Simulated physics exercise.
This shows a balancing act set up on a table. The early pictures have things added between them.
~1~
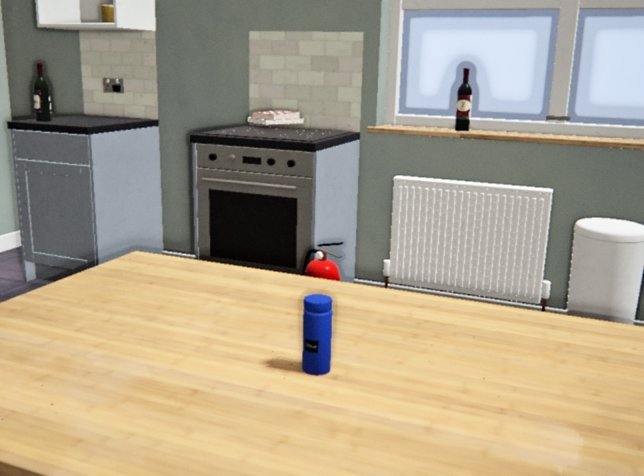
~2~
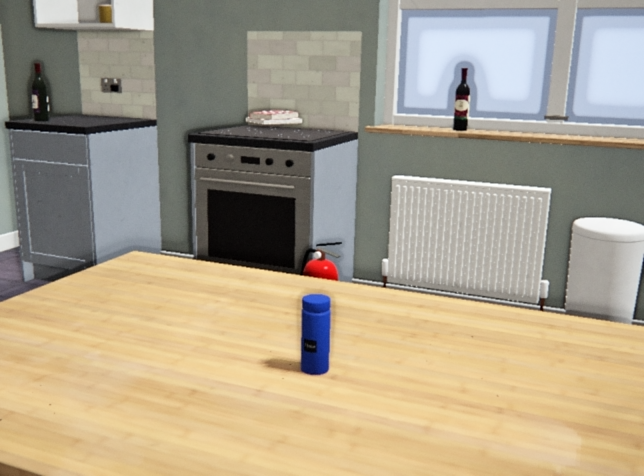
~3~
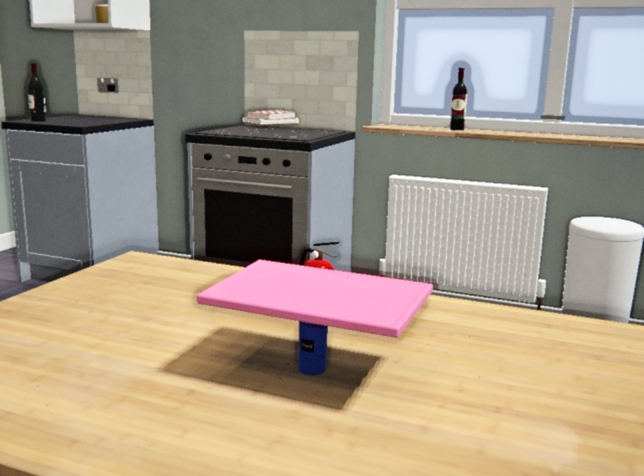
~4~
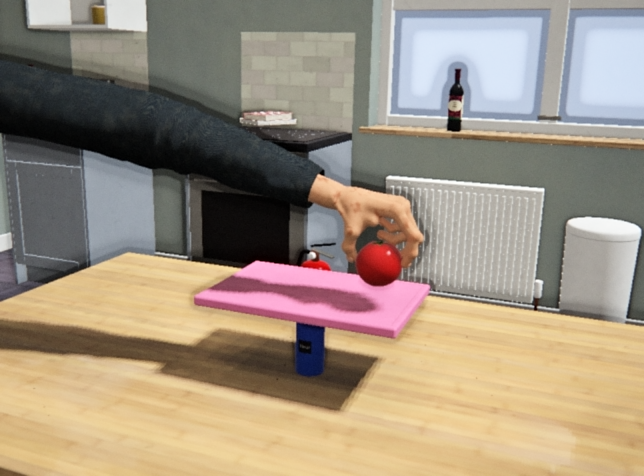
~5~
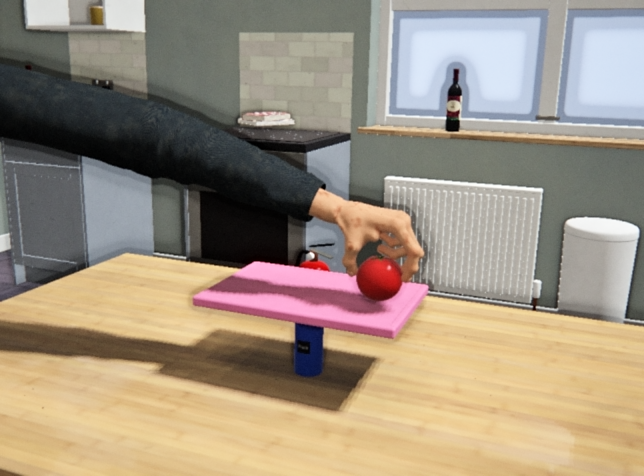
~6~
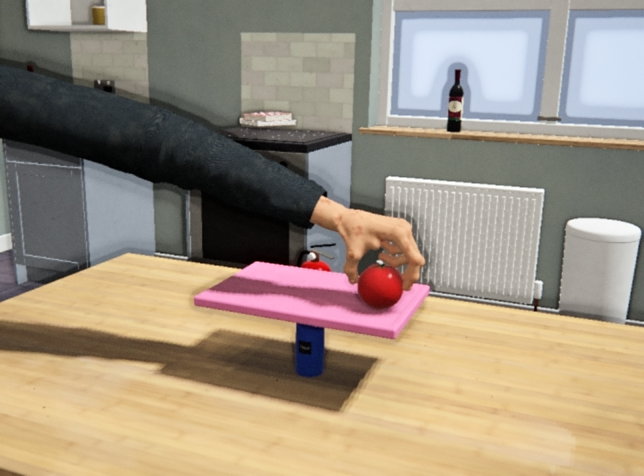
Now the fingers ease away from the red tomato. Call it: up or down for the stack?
Down - it falls.
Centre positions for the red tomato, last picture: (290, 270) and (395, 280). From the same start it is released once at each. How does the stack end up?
First try: Stands; second try: Topples.
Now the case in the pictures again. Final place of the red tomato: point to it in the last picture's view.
At about (442, 394).
Then, 0.40 s later than the last frame, red tomato now fallen; pink lid tilted by 38°.
Then, 0.60 s later than the last frame, pink lid tilted by 40°; blue shaker tilted by 13°.
Then, 0.80 s later than the last frame, blue shaker and pink lid now fallen.
When it is over, fallen, blue shaker, red tomato and pink lid. End places, in pixels of the last picture, red tomato near (442, 393). The stack comes apart.
